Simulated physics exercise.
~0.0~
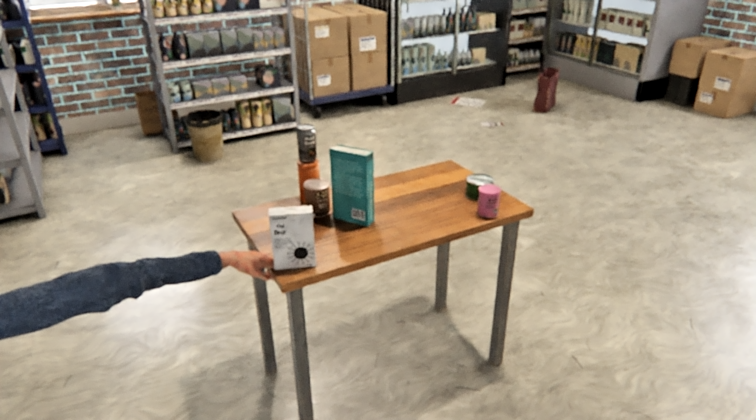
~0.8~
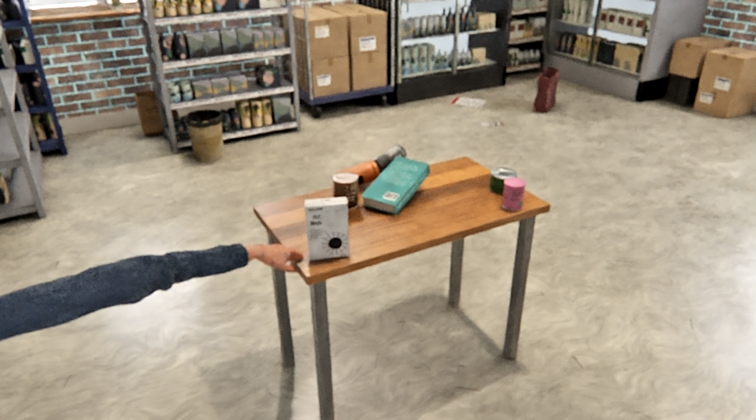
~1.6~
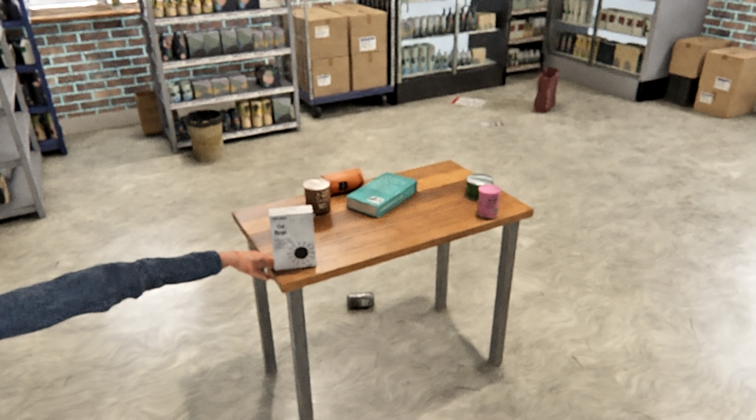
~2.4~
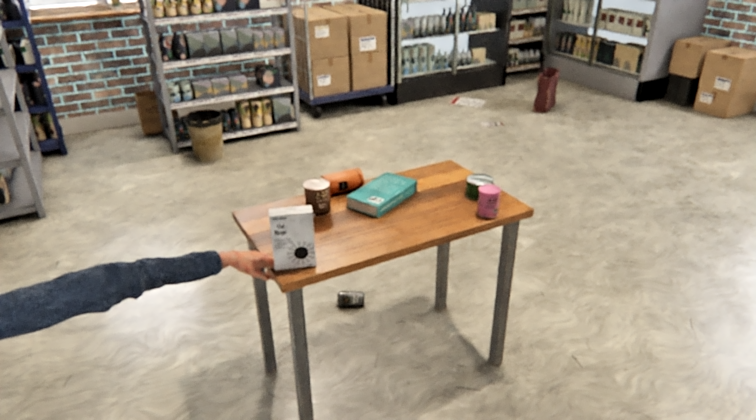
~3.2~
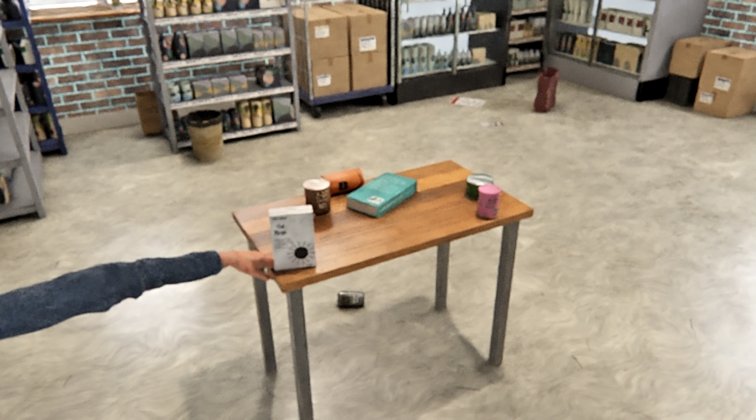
A hand jerks a wooden table right and back, toppling a book, jar and fallen can.
